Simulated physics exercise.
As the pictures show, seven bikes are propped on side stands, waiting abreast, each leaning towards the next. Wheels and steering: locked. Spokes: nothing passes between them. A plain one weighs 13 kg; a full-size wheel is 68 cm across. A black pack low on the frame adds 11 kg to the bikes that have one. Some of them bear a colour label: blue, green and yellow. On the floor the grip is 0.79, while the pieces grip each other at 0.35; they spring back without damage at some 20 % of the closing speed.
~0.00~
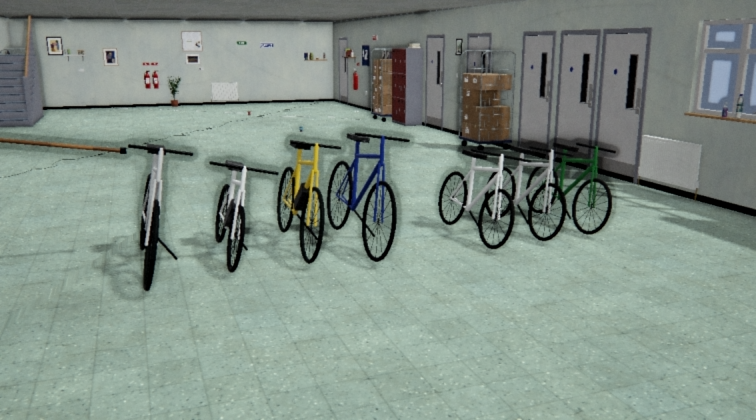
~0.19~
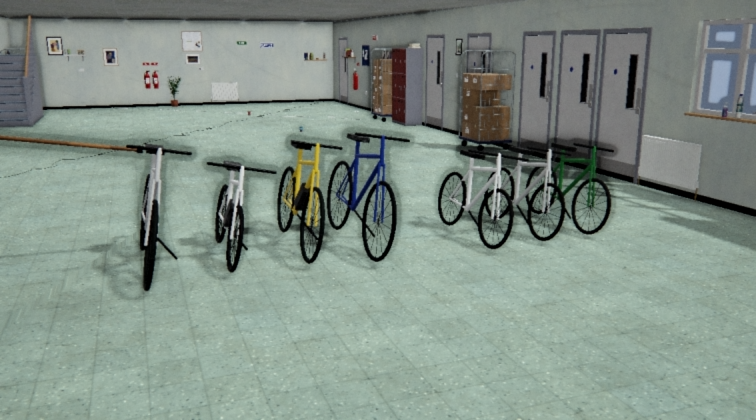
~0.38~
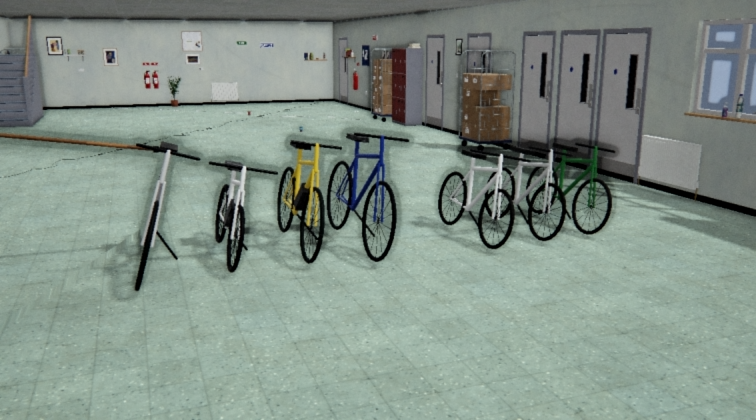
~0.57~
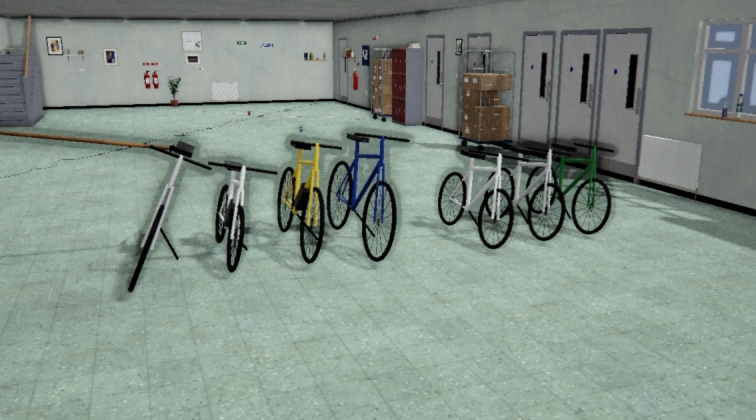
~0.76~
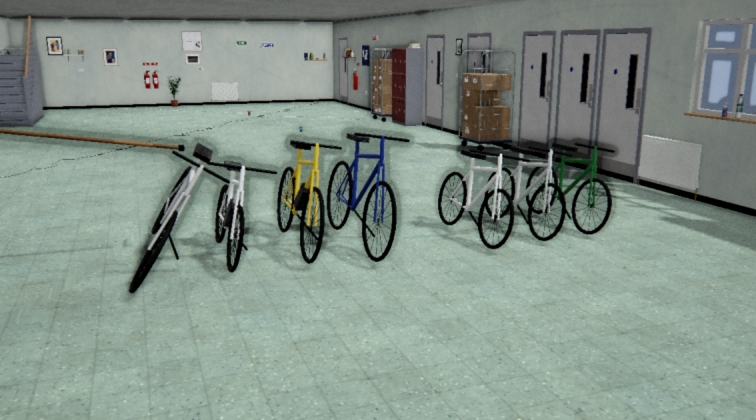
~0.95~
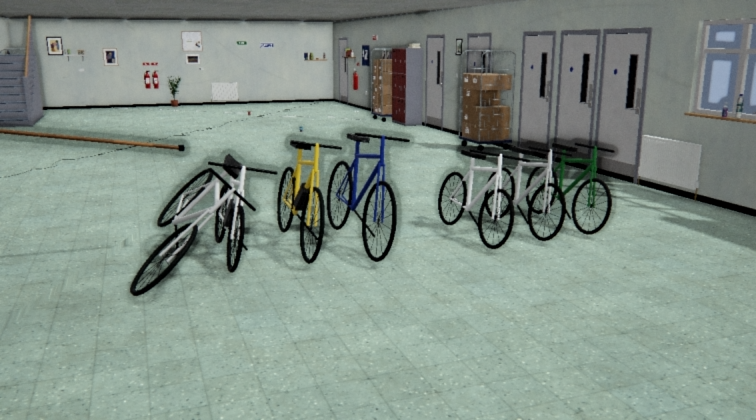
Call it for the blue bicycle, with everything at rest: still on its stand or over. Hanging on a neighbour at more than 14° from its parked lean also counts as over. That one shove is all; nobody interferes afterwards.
Falls.
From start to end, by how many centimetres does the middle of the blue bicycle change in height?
At the end it is roughly 30 cm lower than at the start.
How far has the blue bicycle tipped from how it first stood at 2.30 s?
Measured against how it began, the tilt is near 70 degrees.
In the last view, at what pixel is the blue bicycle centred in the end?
It ends up at about (426, 213) in the last picture.
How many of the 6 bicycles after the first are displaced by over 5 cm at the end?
5 have shifted.
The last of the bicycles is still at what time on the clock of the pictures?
Time: About 3.5 s.
By 1.30 s, 1 of the 6 other bicycles over; blue bicycle unmoved.
By 1.86 s, 2 of the 6 other bicycles over; blue bicycle tilted 9°; yellow bicycle tilted 34°.
By 2.30 s, 3 of the 6 other bicycles over; blue bicycle tilted 75°; yellow bicycle tilted 68°.
By 3.08 s, 5 of the 6 other bicycles over; blue bicycle tilted 75°; yellow bicycle tilted 68°.
When it is over (3.6 s), 5 of the 6 other bicycles over; blue bicycle tilted 75°; yellow bicycle tilted 68°; green bicycle unmoved. One left standing. In pixels of the last frame, middles, blue bicycle near (426, 213), yellow bicycle near (369, 209).
